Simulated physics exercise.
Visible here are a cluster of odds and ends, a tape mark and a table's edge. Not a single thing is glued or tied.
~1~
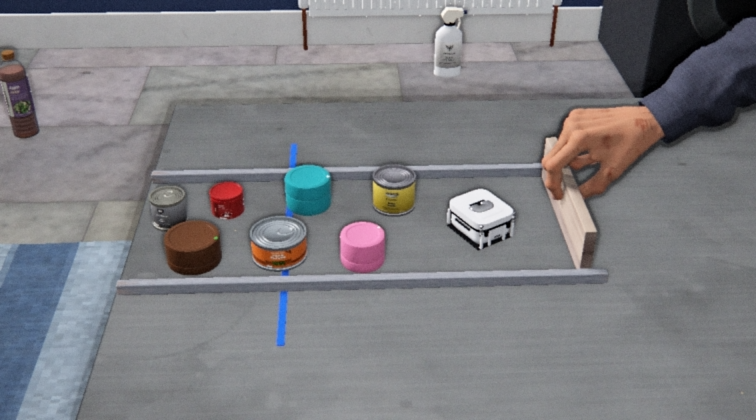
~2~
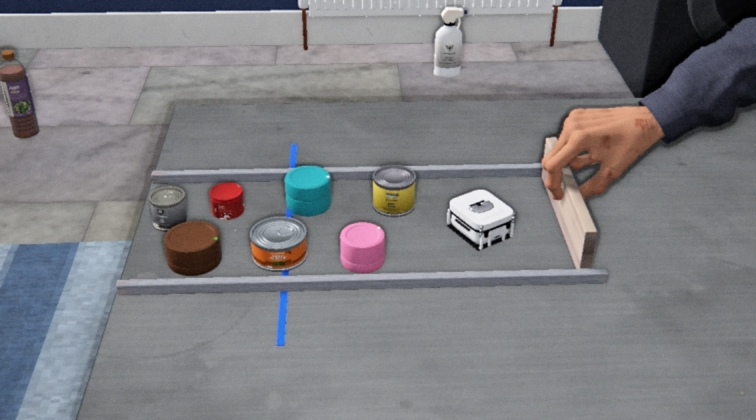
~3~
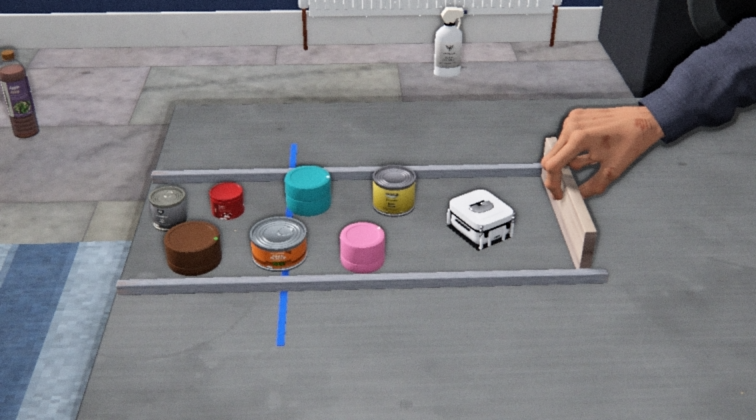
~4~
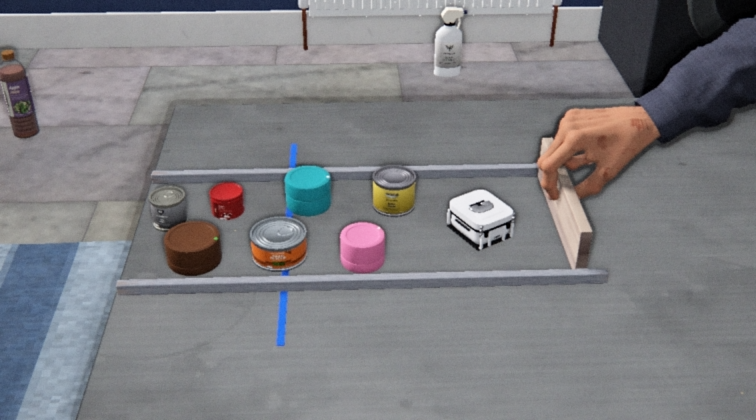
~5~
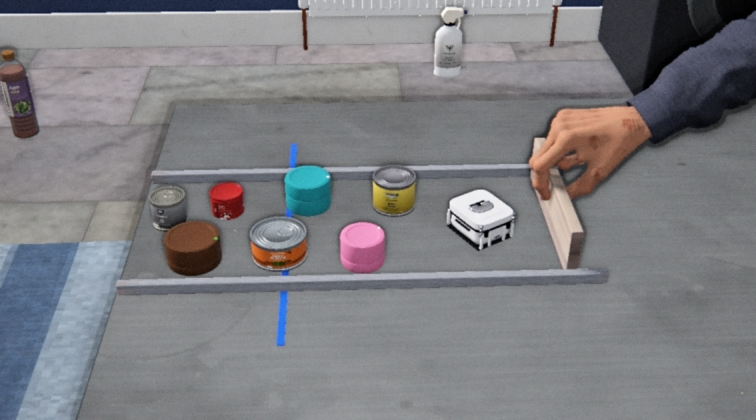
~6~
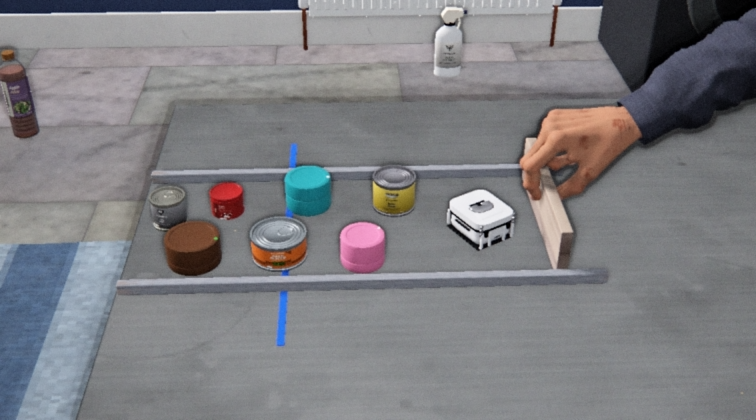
A hand slid a wooden board slightly left between two rails on a grey table, drawing nearer to a white case, while the colourful tubs and tins around the blue tape stayed still.
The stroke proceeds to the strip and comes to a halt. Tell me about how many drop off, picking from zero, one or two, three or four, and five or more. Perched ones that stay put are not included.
The answer is zero.
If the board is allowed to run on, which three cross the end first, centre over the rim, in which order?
They go in this order: The grey pot, the brown lid and the red tub.
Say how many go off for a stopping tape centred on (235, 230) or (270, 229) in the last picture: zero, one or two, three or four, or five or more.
In order: Just one or two, then no fall at all.
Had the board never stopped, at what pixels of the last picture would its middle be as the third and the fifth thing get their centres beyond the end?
The middle sits near (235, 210) at the first moment and near (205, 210) at the second.
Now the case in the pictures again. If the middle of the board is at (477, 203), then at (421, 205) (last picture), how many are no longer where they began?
1 and 2.
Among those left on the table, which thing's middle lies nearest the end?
Result - the grey pot.
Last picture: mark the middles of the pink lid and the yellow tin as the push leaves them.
(264, 251) and (269, 190), roughly.
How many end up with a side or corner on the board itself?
3 touch it.
Early on, none off yet; grey pot at rest near (169, 209); brown lid at rest near (193, 248); red tub at rest near (227, 201).
Finally, the number that fall off is zero.
